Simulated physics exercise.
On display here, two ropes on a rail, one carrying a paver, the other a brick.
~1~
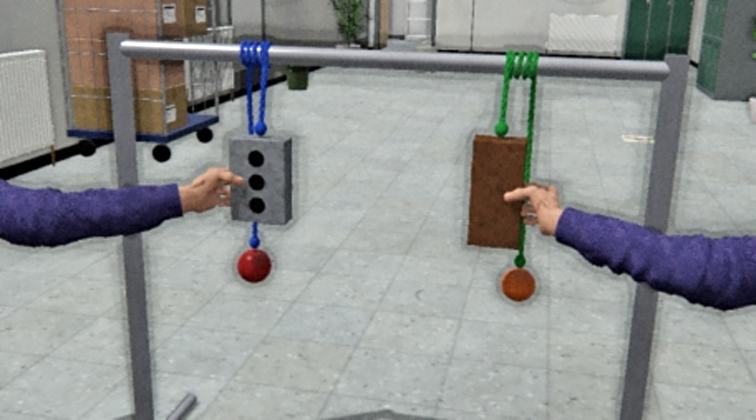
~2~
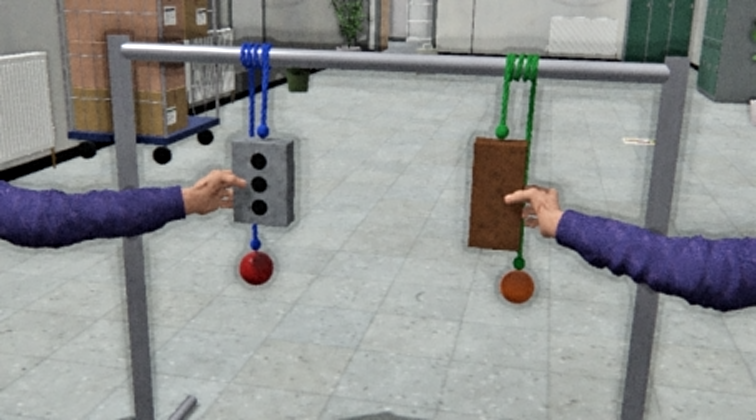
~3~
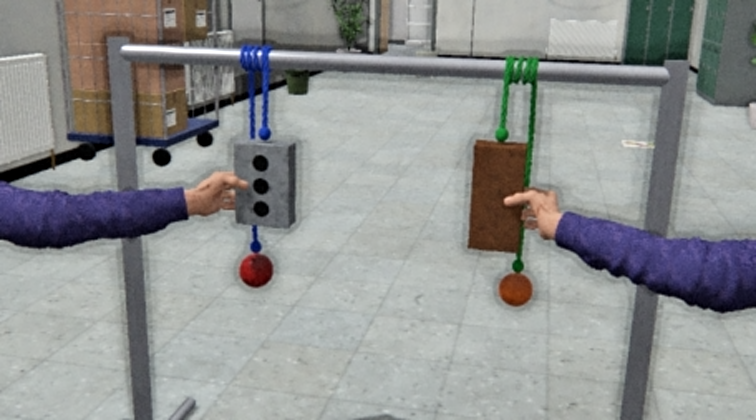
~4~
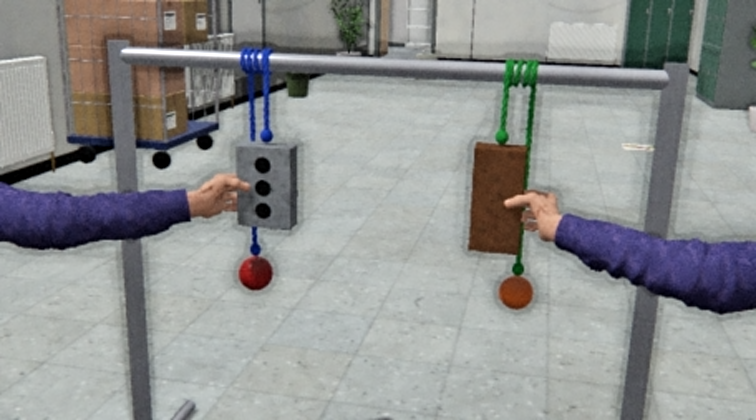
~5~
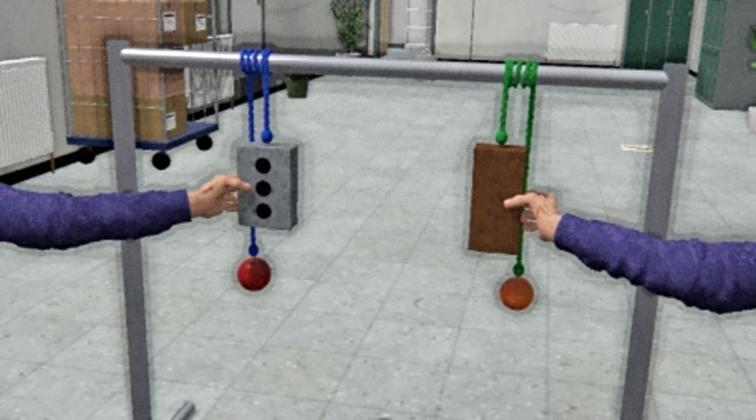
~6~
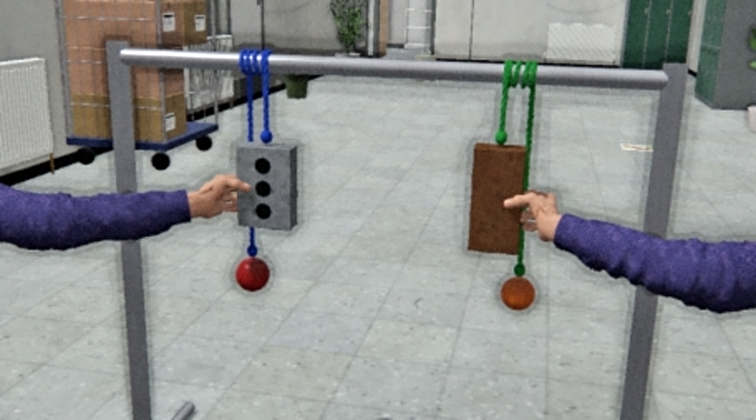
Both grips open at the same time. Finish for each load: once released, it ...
The paver stays hanging; the brick stays hanging.
Then, 0.52 s after the last picture, paver hanging near (266, 177); brick hanging near (500, 190).
Then, 1.04 s after the last picture, paver hanging near (267, 181); brick hanging near (499, 190).
At rest, paver hanging near (267, 180); brick hanging near (500, 190). The paver keeps its height and the brick stays hanging.
